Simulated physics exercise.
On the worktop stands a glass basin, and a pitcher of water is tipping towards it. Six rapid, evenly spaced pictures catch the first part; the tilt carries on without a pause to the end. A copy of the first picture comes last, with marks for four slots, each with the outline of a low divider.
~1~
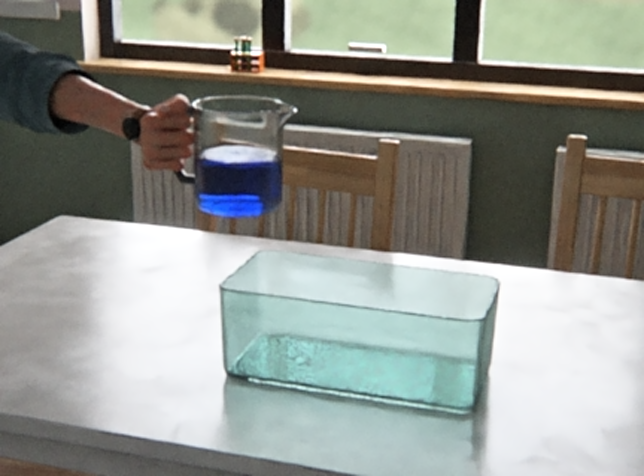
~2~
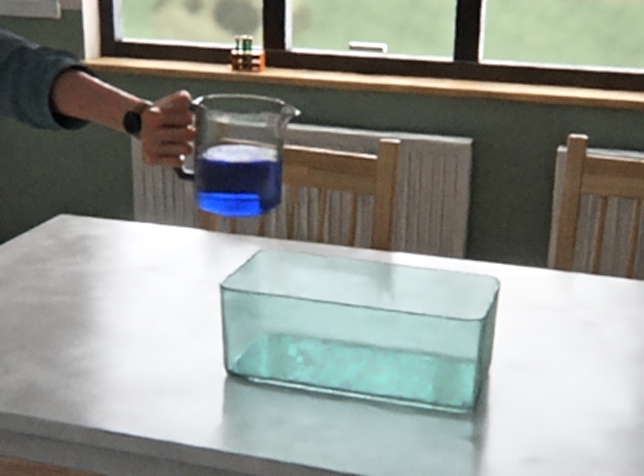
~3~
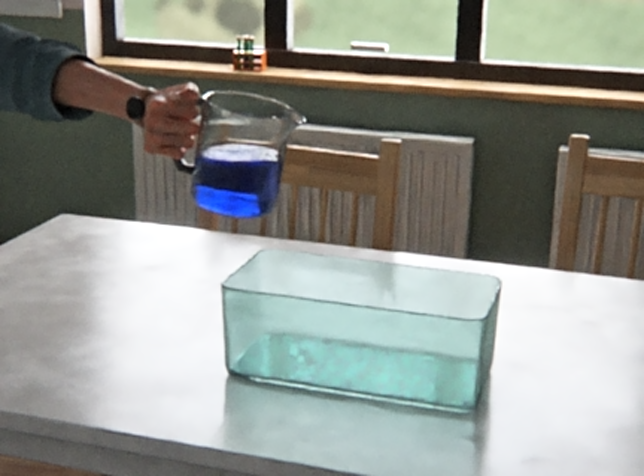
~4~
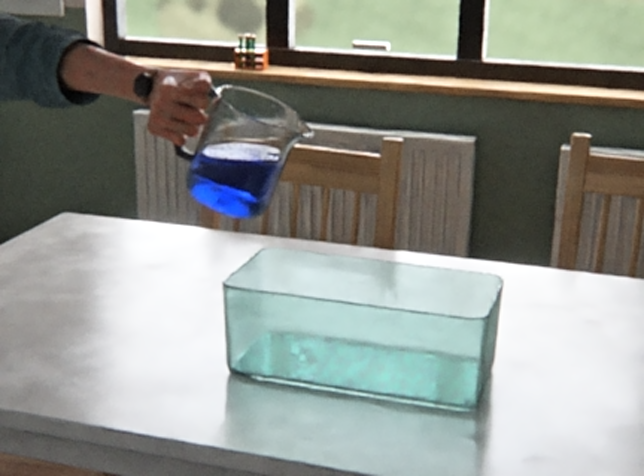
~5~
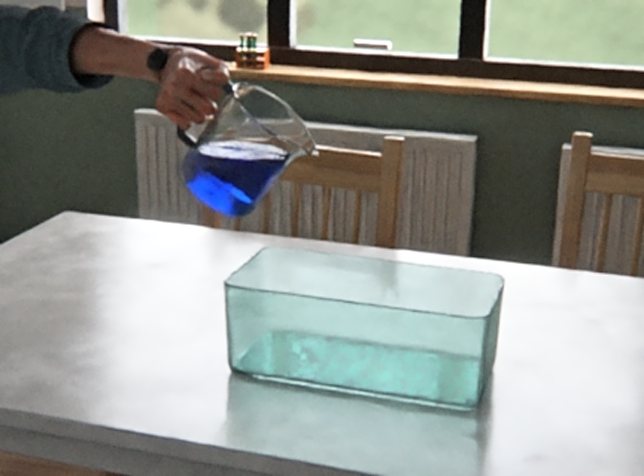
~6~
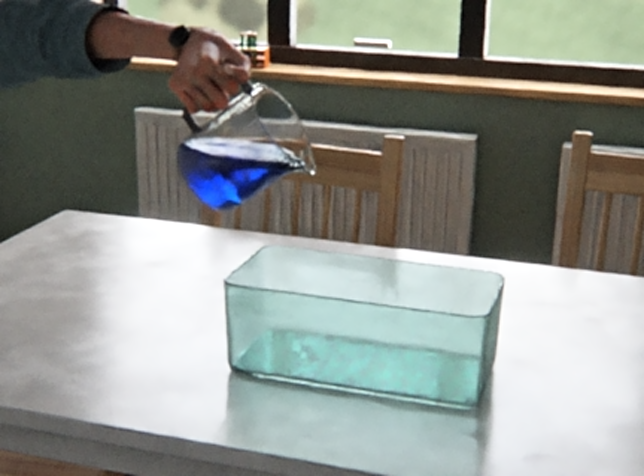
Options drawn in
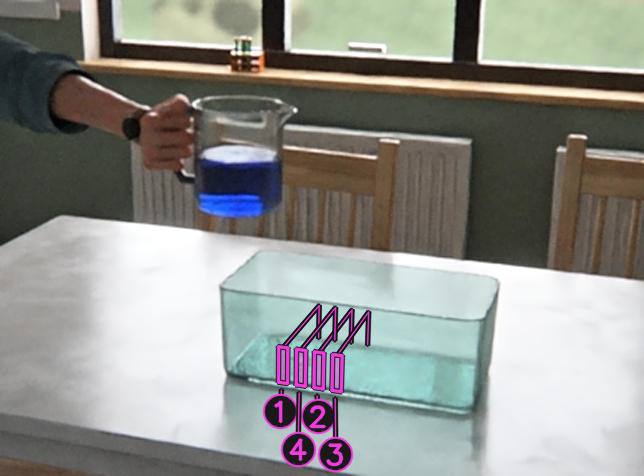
On a pale tabletop near a window, a hand held a glass pitcher of blue liquid above a clear glass basin and steadily tilted it to the right, the liquid sliding toward the lip.
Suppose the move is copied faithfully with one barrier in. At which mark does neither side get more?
2 is best.
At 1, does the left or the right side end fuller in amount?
More ends on the right.
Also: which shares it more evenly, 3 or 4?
Slot 4.
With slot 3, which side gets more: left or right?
The left one.
In magenta, 1 at (281, 389); 2 at (317, 395); 3 at (335, 398); 4 at (299, 392).
With 1, about 7 % ends left of the wall and 93 % right of it.
With 2, about 53 % ends left of the wall and 46 % right of it.
With 3, about 90 % ends left of the wall and 8 % right of it.
With 4, about 26 % ends left of the wall and 74 % right of it.
